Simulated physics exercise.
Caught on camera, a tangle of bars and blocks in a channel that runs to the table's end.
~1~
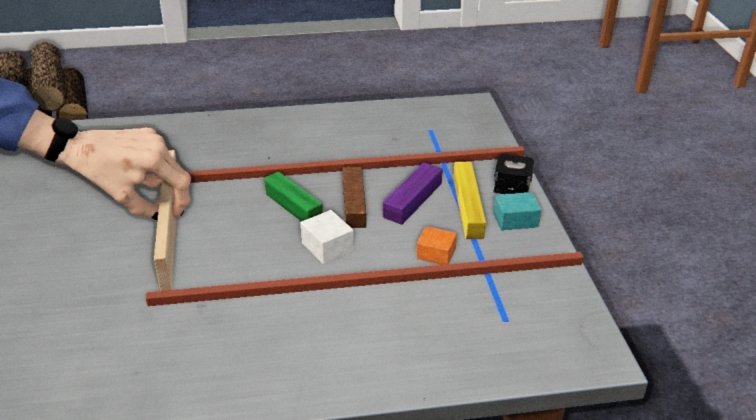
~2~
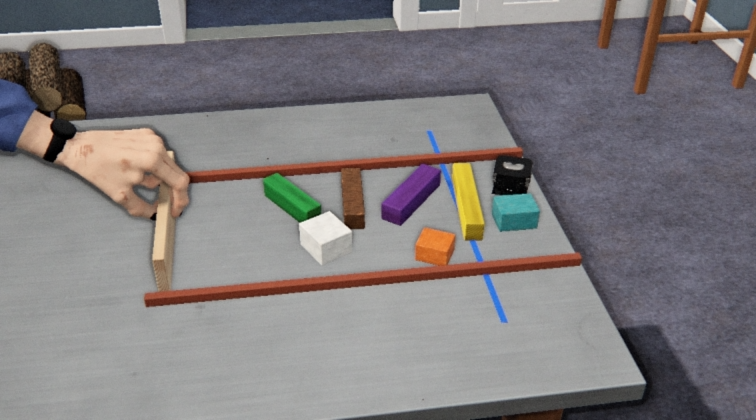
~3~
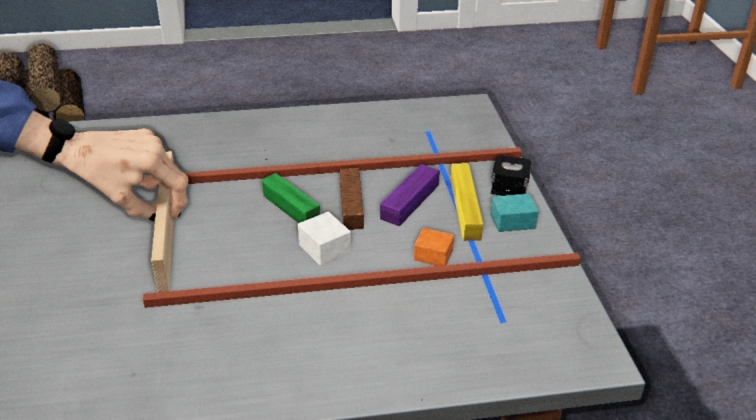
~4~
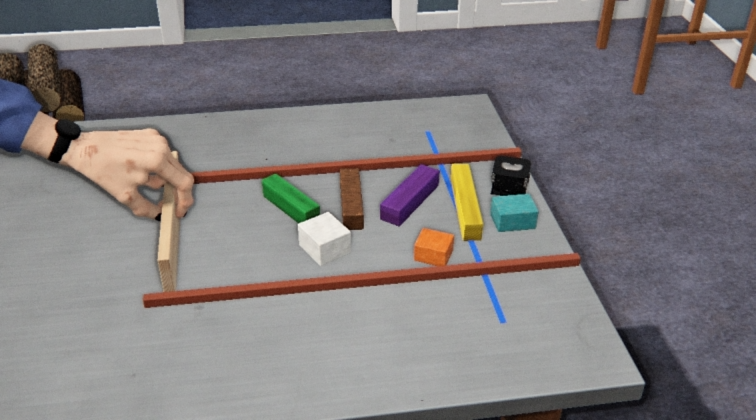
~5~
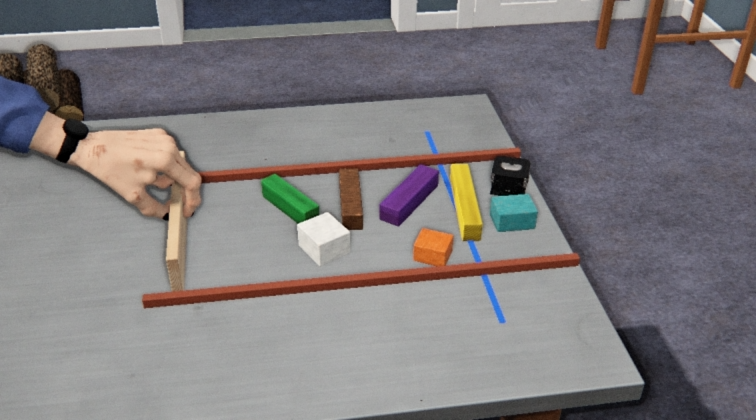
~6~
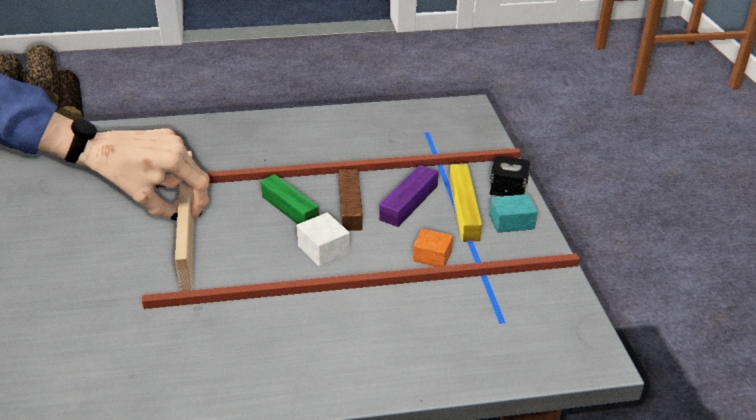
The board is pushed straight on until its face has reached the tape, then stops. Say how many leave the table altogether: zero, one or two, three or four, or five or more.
As it turns out, the number that fall off is one or two.
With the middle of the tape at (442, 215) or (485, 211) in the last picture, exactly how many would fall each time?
The counts: 0 and 3.
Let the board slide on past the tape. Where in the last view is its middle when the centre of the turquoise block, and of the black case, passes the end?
Its middle is around (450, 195) and around (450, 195).
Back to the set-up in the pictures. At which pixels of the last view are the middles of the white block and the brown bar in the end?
The white block at (488, 229), the brown bar at (479, 189).
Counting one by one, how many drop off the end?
The count is 2.
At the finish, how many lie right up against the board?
That makes 2.
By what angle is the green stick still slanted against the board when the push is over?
Near 0 degrees.
Soon after, none off yet; black case at rest near (510, 177); turquoise block at rest near (513, 213); yellow stick at rest near (465, 201).
By the end, the number that fall off is one or two; fallen, turquoise block and black case.
